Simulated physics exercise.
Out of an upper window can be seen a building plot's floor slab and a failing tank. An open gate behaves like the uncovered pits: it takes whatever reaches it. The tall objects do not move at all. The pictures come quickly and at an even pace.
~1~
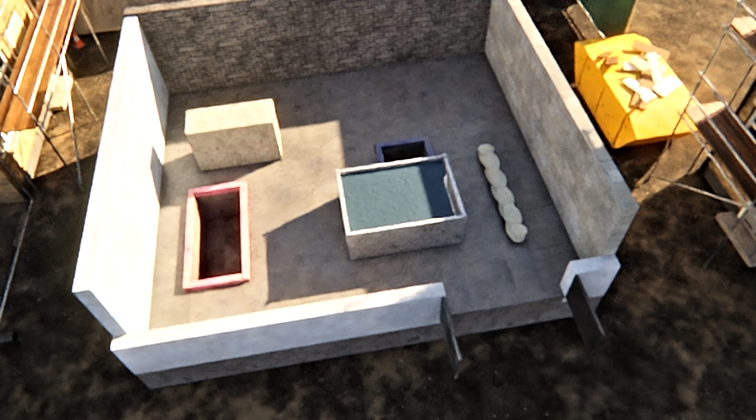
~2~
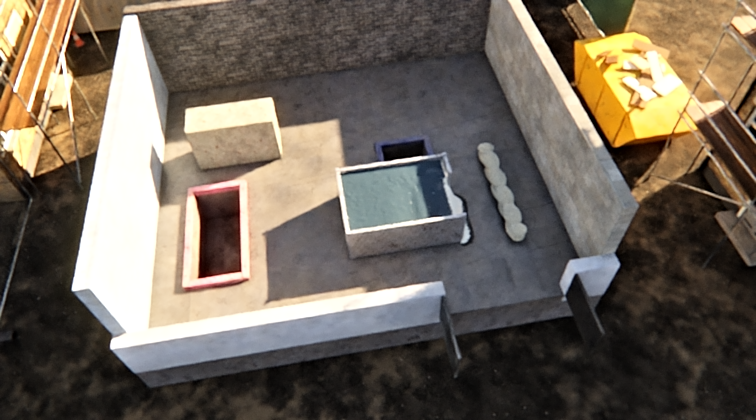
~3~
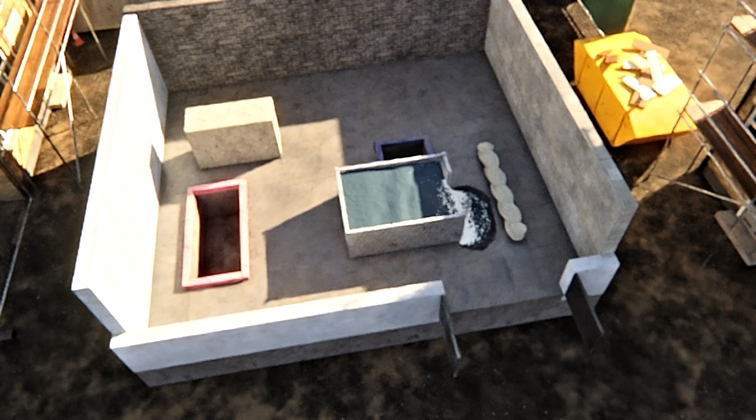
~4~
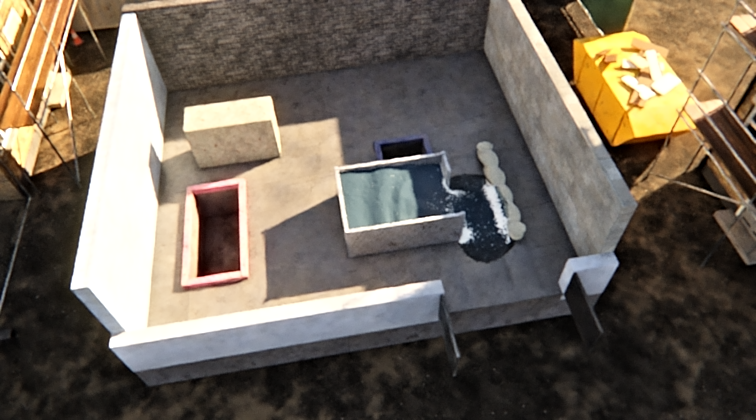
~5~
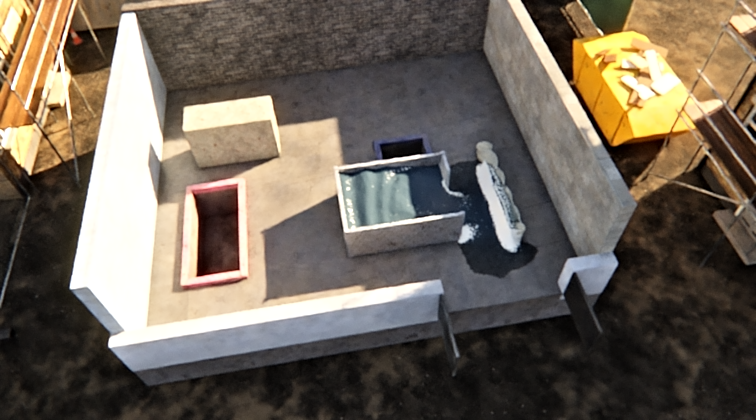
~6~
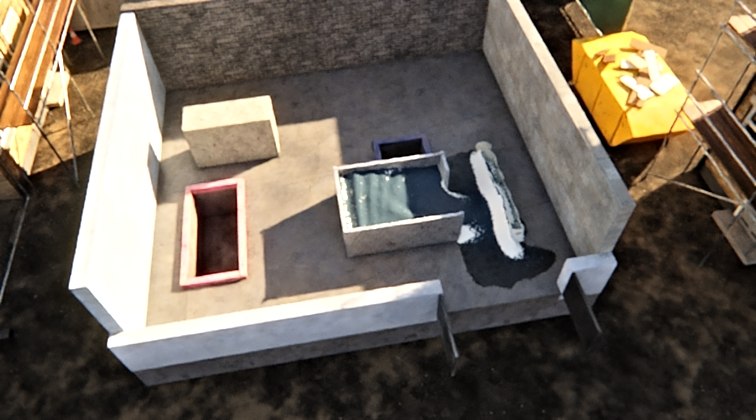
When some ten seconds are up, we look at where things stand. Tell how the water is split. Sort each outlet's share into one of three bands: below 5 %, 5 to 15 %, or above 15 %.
Shares: The gate gets above 15 %; the pink pit gets below 5 %; the blue pit gets below 5 %.
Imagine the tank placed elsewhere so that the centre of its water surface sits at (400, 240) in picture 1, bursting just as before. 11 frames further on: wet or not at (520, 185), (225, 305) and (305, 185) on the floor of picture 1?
Okay, first one got wet, second one high and dry, last one high and dry.
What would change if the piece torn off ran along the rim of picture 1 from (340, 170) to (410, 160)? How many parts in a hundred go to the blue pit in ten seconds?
The blue pit gets 20 per cent.
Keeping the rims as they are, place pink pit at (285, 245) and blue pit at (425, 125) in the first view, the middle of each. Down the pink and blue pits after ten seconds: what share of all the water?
Split: Pink 0 %, blue 8 %.
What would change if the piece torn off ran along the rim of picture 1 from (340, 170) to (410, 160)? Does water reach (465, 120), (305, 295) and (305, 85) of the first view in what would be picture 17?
First point spared, second point spared, third point swamped.
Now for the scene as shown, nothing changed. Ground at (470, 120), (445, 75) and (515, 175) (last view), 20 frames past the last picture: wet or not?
Listed points: Inundated / inundated / inundated.
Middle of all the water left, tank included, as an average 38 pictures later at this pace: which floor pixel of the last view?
The water's centre sits above (427, 159).
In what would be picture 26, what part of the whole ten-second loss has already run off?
It comes to around 50 per cent.
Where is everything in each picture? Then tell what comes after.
Still water in the water tank at (399, 196), in the first frame.
Water pours out at (453, 211) and has run to (463, 244), in the second frame.
The front is at (480, 246), out from the gap at (453, 211), in the third frame.
The front is at (484, 179), out from the gap at (452, 211), in the fourth frame.
Water pours out at (451, 211) and has run to (530, 251), in the fifth frame.
The front is at (548, 256), out from the gap at (451, 211), in the sixth frame.
A moment on, water covers 20 % of the floor; the gate 3 %, the pink pit 0 %, the blue pit 0 %.
Next, water covers 25 % of the floor; the gate 10 %, the pink pit 0 %, the blue pit 1 %.
Then, water covers 40 % of the floor; the gate 21 %, the pink pit 0 %, the blue pit 2 %.
Later, water covers 45 % of the floor; the gate 34 %, the pink pit 0 %, the blue pit 3 %.
In the end, water covers 65 % of the floor; the gate 43 %, the pink pit 0 %, the blue pit 3 %.
